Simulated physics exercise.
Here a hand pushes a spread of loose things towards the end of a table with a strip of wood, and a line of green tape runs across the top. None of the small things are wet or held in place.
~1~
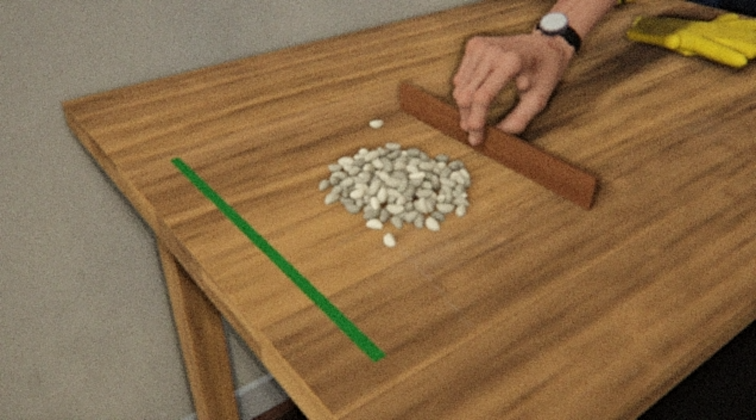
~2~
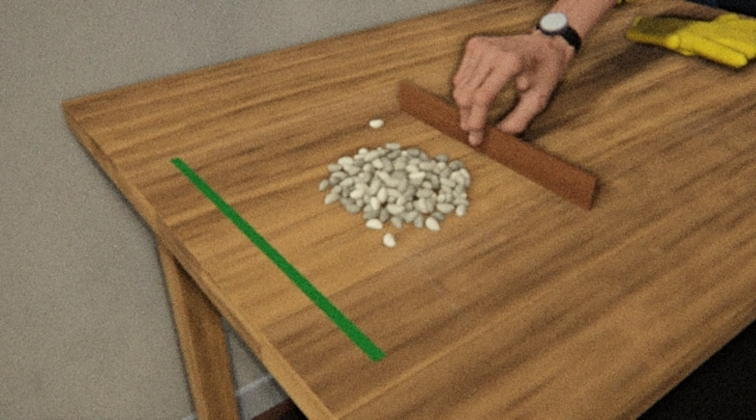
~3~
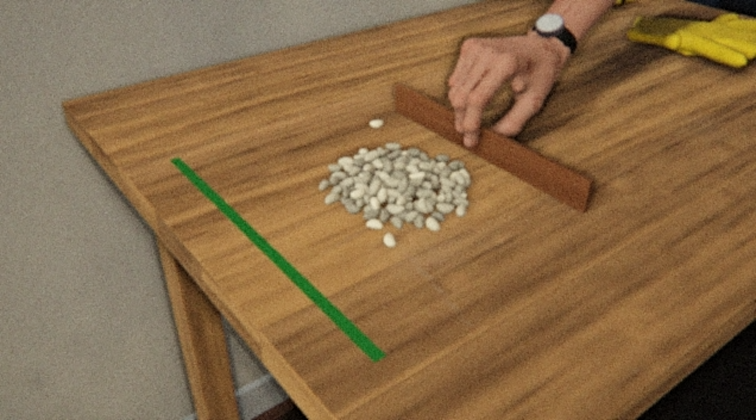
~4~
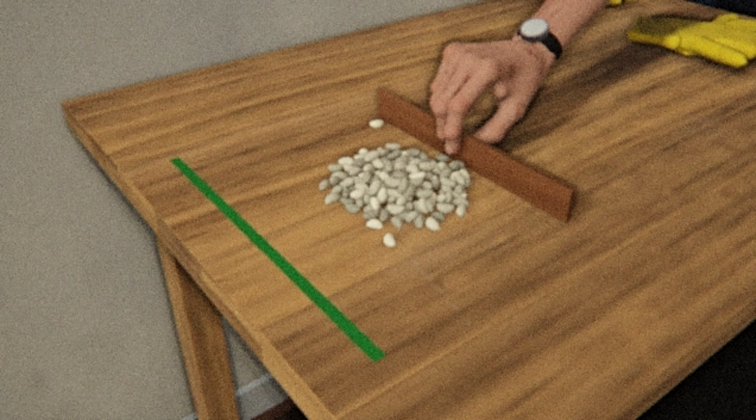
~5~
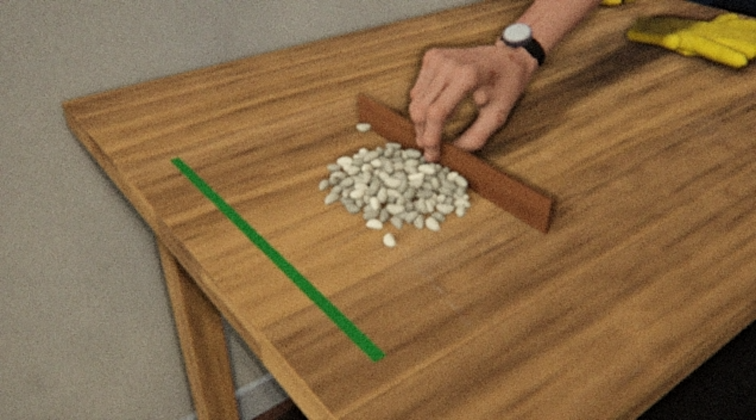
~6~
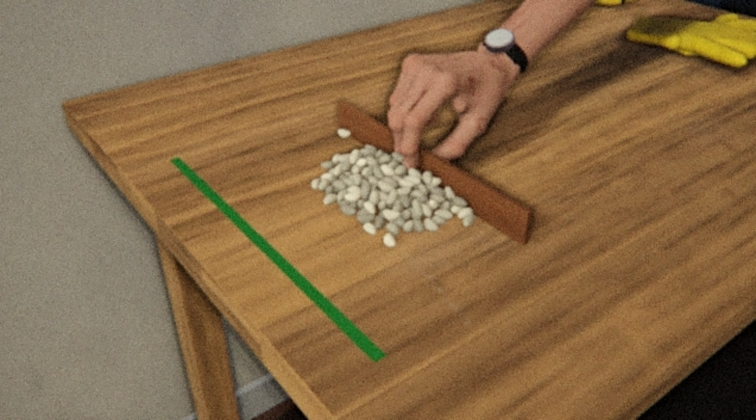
On a wooden table, a hand slides a wood strip left, pushing white beans slightly.
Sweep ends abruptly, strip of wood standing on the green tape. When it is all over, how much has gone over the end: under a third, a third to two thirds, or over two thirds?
The fraction swept off is greater than a third yet lower than two thirds.
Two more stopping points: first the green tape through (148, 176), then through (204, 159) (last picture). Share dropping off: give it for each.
90 % and 20 %.
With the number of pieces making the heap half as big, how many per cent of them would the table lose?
Some 30 per cent of the pieces.
Soon, strip of wood still moving, near (340, 179); heap all on the table, its front near (253, 244).
A while on, strip of wood stopped at the green tape; heap about a quarter over the edge.
Towards the end, strip of wood stopped at the green tape; heap about half over the edge.
Finally, strip of wood stopped at the green tape; heap about half over the edge.
